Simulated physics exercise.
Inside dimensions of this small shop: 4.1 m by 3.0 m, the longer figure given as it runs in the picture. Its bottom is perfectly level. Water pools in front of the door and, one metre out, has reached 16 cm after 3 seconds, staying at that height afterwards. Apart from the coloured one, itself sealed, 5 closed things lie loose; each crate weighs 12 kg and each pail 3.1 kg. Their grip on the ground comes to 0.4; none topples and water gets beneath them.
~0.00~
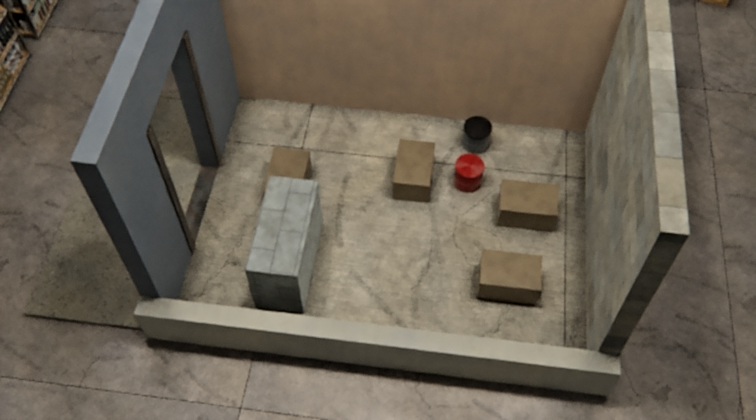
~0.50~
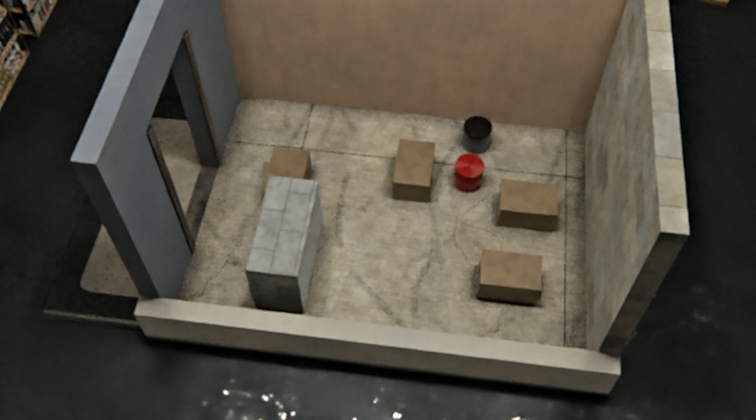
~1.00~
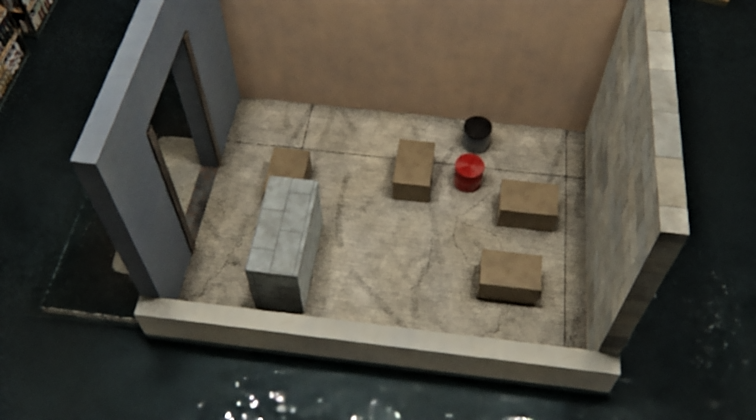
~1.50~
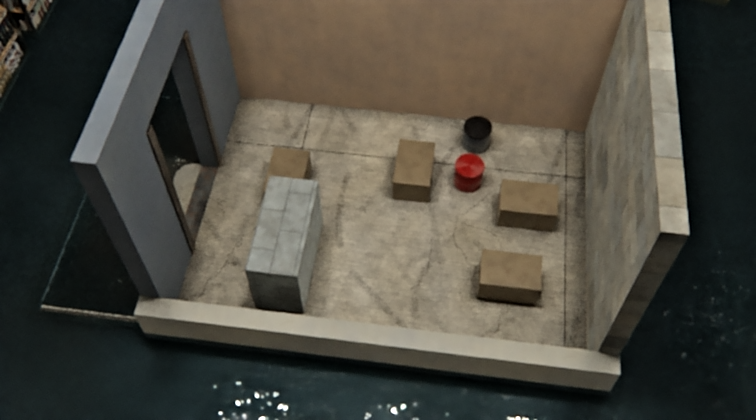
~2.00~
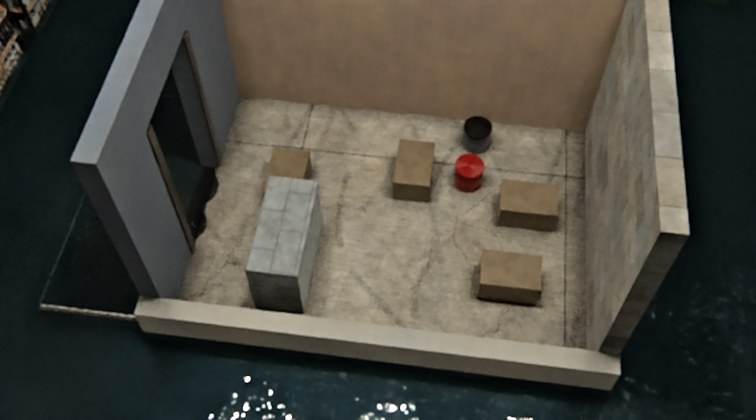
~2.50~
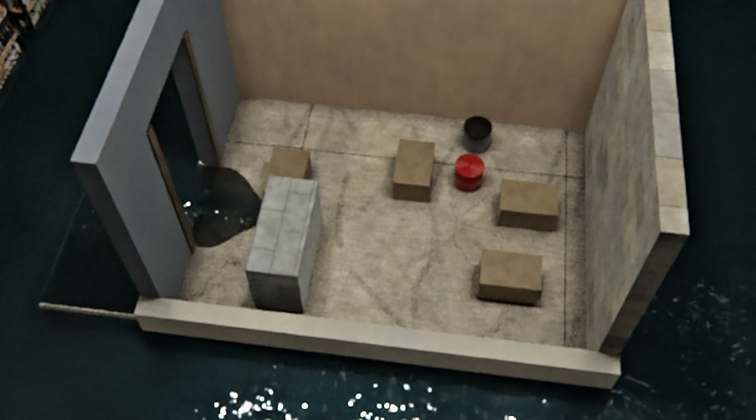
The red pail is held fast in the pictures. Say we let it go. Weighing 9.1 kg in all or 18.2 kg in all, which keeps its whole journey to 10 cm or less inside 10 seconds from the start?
Odds are the lighter choice passes.
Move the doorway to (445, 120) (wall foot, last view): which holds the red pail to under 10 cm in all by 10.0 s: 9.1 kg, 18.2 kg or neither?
Then only the higher weight holds it.
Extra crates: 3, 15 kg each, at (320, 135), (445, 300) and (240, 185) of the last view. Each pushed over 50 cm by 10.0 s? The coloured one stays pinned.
In the order given, beyond the mark, then within the mark, and last beyond the mark.
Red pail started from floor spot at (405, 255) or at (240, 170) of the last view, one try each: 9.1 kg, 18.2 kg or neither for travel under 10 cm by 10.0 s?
For the first spot the lighter suffices, for the second only the heavier suffices.
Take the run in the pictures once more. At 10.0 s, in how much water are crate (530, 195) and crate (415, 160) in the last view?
Close to 5 and 6 centimetres.
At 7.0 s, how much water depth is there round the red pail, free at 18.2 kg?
Close to 2 cm deep.
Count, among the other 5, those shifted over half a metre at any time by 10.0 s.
3.
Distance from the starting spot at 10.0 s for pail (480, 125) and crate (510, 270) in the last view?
The first is 140 cm from its start, the second 5 cm.
After 3.5 s the red pail would be 0 cm from its start with 9.1 kg and 0 cm from its start with 18.2 kg; 0 cm of water round it then.
After 4.5 s the red pail would be 0 cm from its start with 9.1 kg and 0 cm from its start with 18.2 kg; 0 cm of water round it then.
After 7.0 s the red pail would be 0 cm from its start with 9.1 kg and 0 cm from its start with 18.2 kg; 2 cm of water round it then.
After 10.0 s the red pail would be 0 cm from its start with 9.1 kg and 0 cm from its start with 18.2 kg; 5 cm of water round it then.
